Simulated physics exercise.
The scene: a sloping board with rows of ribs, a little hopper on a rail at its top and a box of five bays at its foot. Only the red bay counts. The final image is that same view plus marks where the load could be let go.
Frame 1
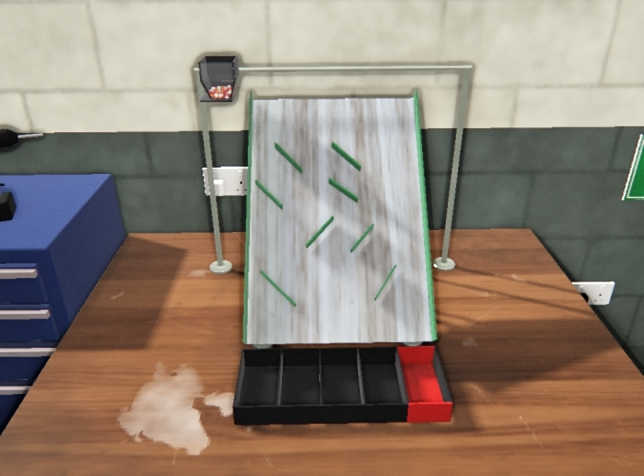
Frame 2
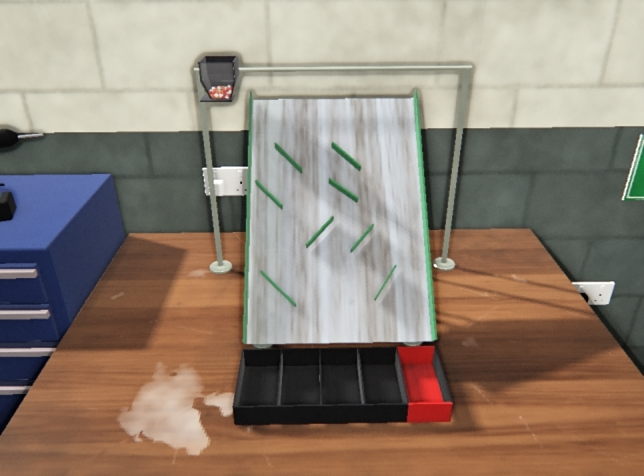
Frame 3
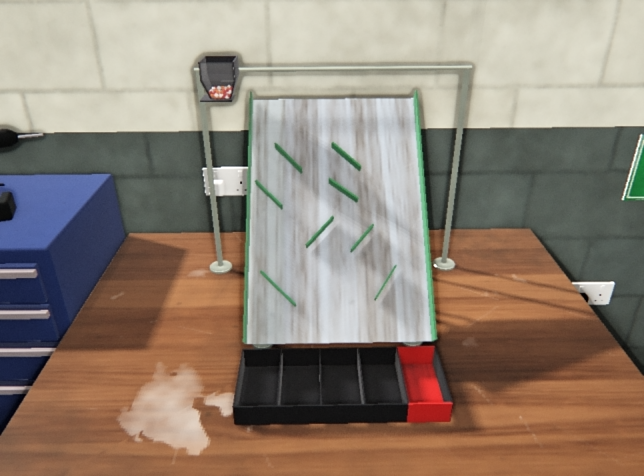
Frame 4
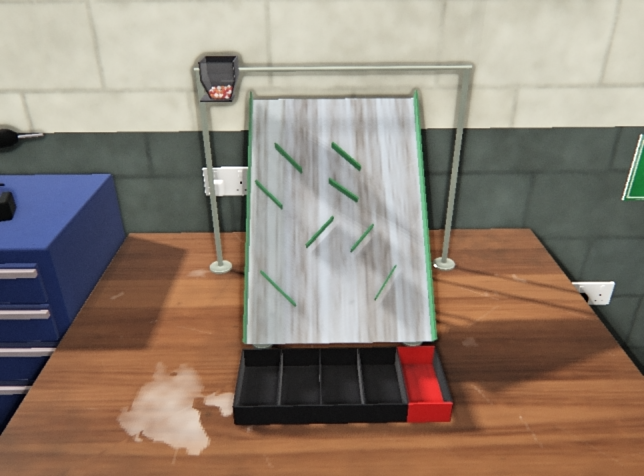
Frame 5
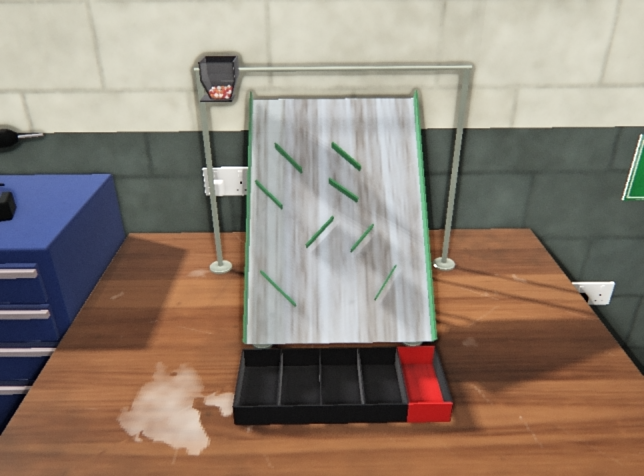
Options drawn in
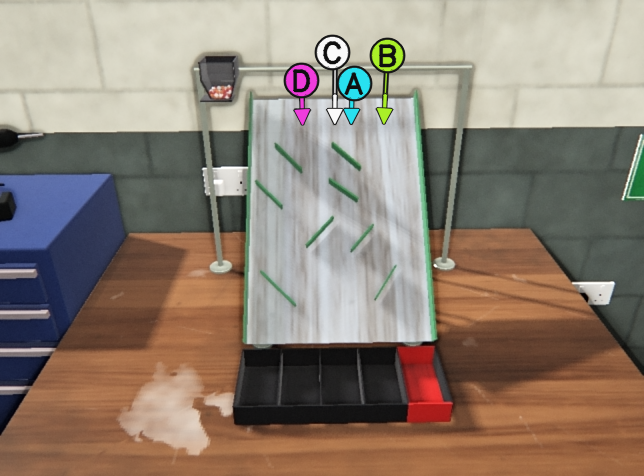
The clip opens on a sloping board with green ribs standing on a wooden table, a small hopper of round beads on the rail at its upper left, and a box of five bays at its foot, the rightmost one red. Nothing visibly moves, and the beads stay in the hopper throughout.
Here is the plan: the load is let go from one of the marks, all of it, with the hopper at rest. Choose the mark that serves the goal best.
Choose A.
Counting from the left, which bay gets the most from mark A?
It is the fifth one.
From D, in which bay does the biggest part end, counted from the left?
The third.
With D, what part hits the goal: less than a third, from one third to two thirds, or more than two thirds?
Less than a third.
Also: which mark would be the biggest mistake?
It is D.
On the marked copy, mark A meets the board at (351, 118); mark B meets the board at (384, 118); mark C meets the board at (334, 118); mark D meets the board at (302, 118).
If A is chosen, about two thirds in the red bay, a small part in other bays, about a quarter outside the box.
If B is chosen, about a third in the red bay, about a third in other bays, about a third outside the box.
If C is chosen, about a third in the red bay, about half in other bays, a small part outside the box.
If D is chosen, a stray few in the red bay, nearly all in other bays, a stray few outside the box.
